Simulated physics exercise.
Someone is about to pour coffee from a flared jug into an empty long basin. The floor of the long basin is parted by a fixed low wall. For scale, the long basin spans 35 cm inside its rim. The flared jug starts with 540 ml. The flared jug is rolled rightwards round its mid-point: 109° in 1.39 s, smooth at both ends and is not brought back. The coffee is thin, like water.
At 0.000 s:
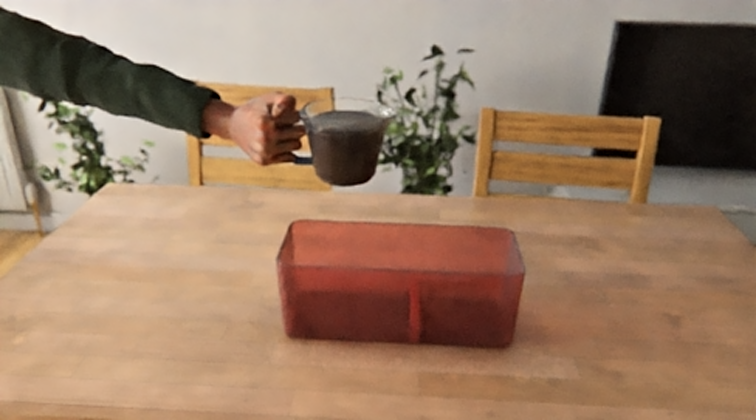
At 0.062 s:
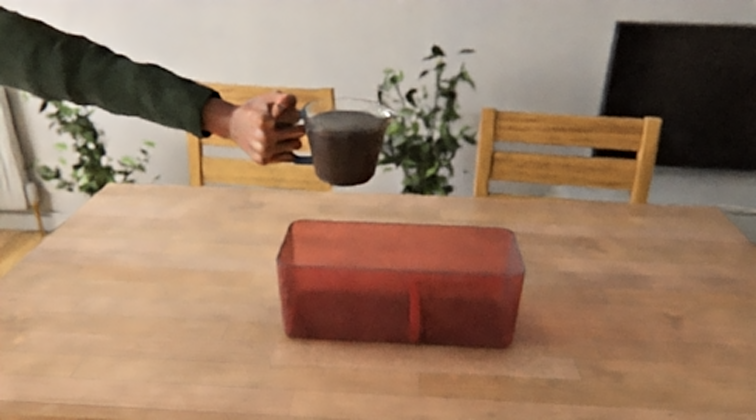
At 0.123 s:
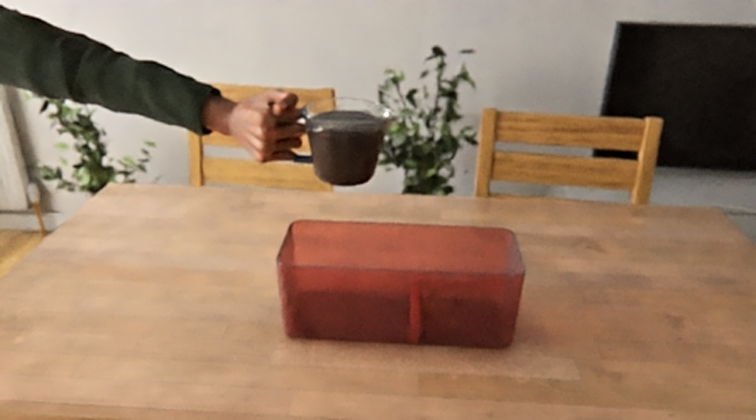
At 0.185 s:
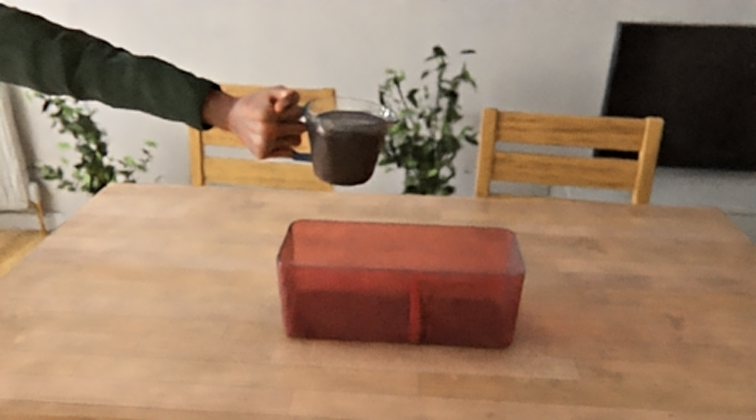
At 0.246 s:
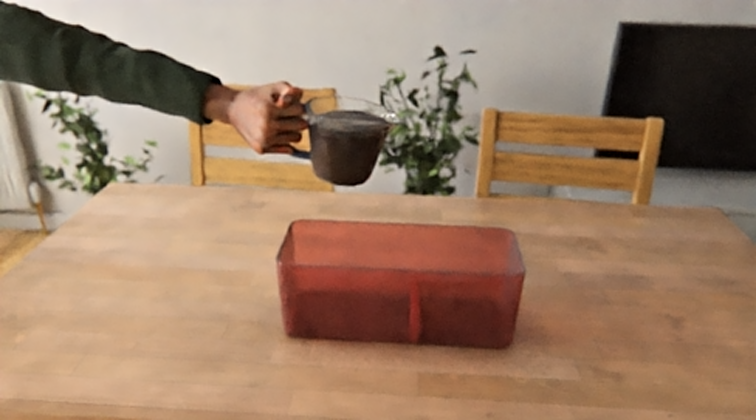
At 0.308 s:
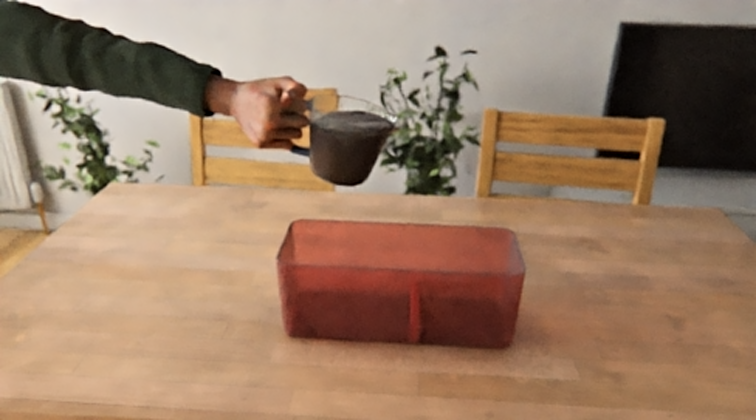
A hand holds a jug of dark liquid above a red basin, tilting it slightly right.
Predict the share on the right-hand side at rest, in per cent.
The far part has some 75 per cent.
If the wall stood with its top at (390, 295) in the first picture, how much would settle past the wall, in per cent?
Then about 95 per cent.
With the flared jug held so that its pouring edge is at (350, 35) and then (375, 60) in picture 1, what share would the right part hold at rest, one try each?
In turn about 35 and 60 per cent.
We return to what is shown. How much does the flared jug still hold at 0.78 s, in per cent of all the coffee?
About 62 per cent.
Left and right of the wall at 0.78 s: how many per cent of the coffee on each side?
Near 0 on the left, 14 on the right.
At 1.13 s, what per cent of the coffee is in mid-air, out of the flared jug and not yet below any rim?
About 10 per cent.
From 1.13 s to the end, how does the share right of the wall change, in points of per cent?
The share moves up, by some 1 per cent.
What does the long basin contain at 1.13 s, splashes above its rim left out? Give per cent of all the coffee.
Some 82 per cent.
Then, 0.78 s in, the tilt is 65° and 62 per cent is still to pour, 0 is left of the wall and 15 right of it.
Then, 1.13 s in, the tilt is 100° and 8 per cent is still to pour, 8 is left of the wall and 74 right of it.
Then, 1.49 s in, the tilt is 109° and 0 per cent is still to pour, 18 is left of the wall and 81 right of it.
Then, 1.89 s in, the tilt is 109° and 0 per cent is still to pour, 23 is left of the wall and 76 right of it.
Finally, 24 per cent lies left of the wall, 75 right of it and 1 outside.
